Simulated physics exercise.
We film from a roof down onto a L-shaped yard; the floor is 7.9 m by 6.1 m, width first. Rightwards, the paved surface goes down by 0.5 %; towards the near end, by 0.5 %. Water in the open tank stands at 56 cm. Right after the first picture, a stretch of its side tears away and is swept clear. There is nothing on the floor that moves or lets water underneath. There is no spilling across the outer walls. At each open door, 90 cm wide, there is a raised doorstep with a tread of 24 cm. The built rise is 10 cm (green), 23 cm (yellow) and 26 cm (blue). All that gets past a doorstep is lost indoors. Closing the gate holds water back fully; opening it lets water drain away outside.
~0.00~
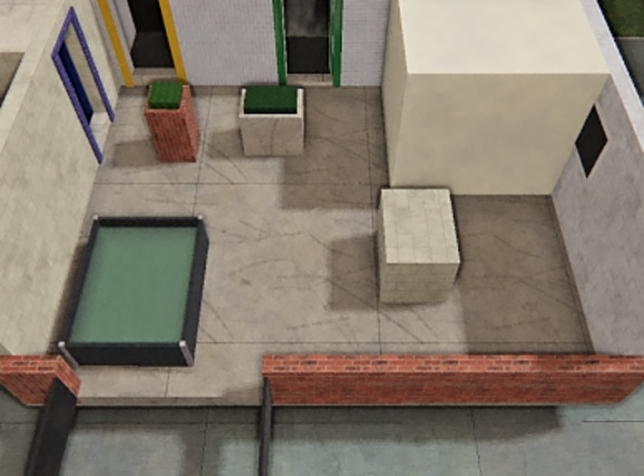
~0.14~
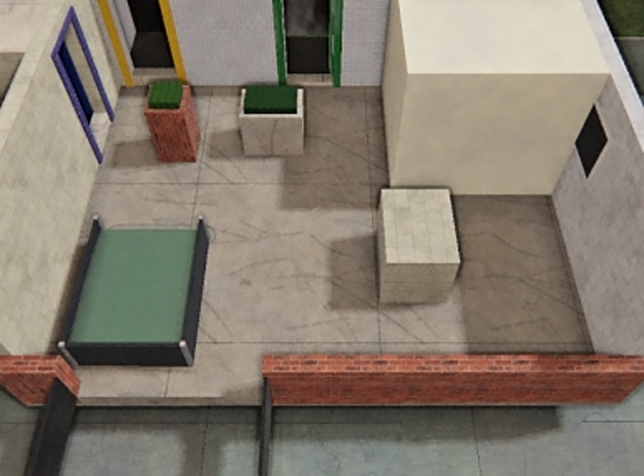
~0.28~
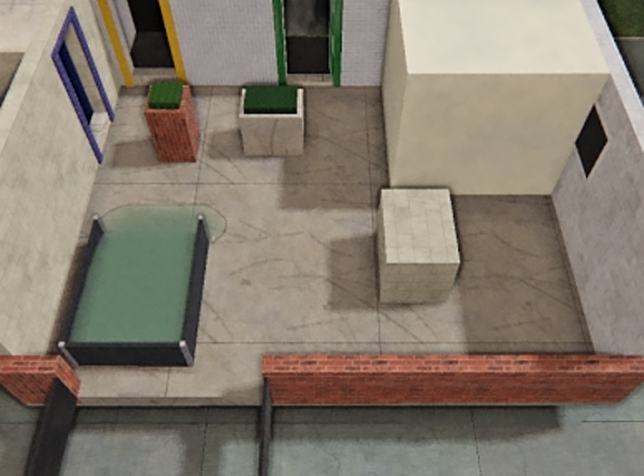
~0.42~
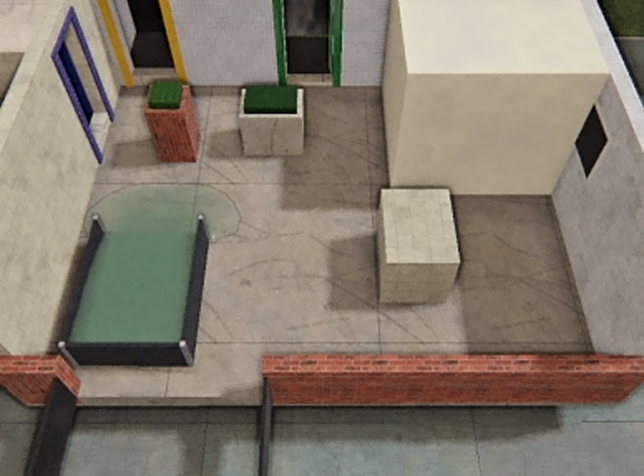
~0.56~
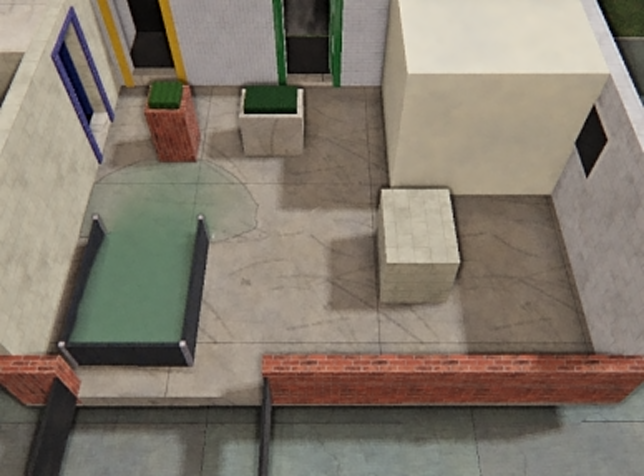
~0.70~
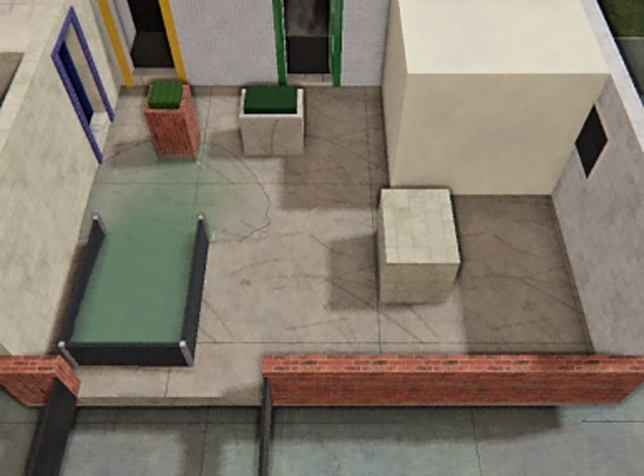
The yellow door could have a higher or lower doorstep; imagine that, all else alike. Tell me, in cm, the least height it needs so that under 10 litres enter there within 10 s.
Around 24 cm at the least.
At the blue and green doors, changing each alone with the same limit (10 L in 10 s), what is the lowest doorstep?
You'd want some 18 cm at blue and some 9.5 cm at green.
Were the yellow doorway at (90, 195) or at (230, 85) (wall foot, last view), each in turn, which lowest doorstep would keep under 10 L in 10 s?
Roughly 11.5 cm, then roughly 18 cm.
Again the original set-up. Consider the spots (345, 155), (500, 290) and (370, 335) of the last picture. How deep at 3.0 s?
Approx. 2 / 0 / 0 cm.
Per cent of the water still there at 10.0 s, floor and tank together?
Share still there: Approx. 96 percent.
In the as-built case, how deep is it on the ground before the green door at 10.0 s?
A ruler would read roughly 6.0 cm.
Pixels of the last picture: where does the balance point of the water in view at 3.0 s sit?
Look at about (186, 183) in the last view.
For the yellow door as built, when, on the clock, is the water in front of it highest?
About 2.6 seconds.
After 1.4 s water covers 25 % of the floor, deepest (34 cm) near (170, 166); 9 cm at the yellow door, 0 litres in over its 23 cm doorstep.
After 3.0 s water covers 40 % of the floor, deepest (27 cm) near (203, 90); 25 cm at the yellow door, 9 litres in over its 23 cm doorstep.
After 10.0 s water covers 95 % of the floor, deepest (10 cm) near (297, 380); 3 cm at the yellow door, 13 litres in over its 23 cm doorstep.
At the yellow door as built, the water arrived by 1.3 s and peaked near 27 cm at 2.6 s.
Run again over the same 10 s with other heights there, 26 litres in over 20 cm, 4 litres over 27 cm. The limit of 10 litres is kept from about 24 cm up.
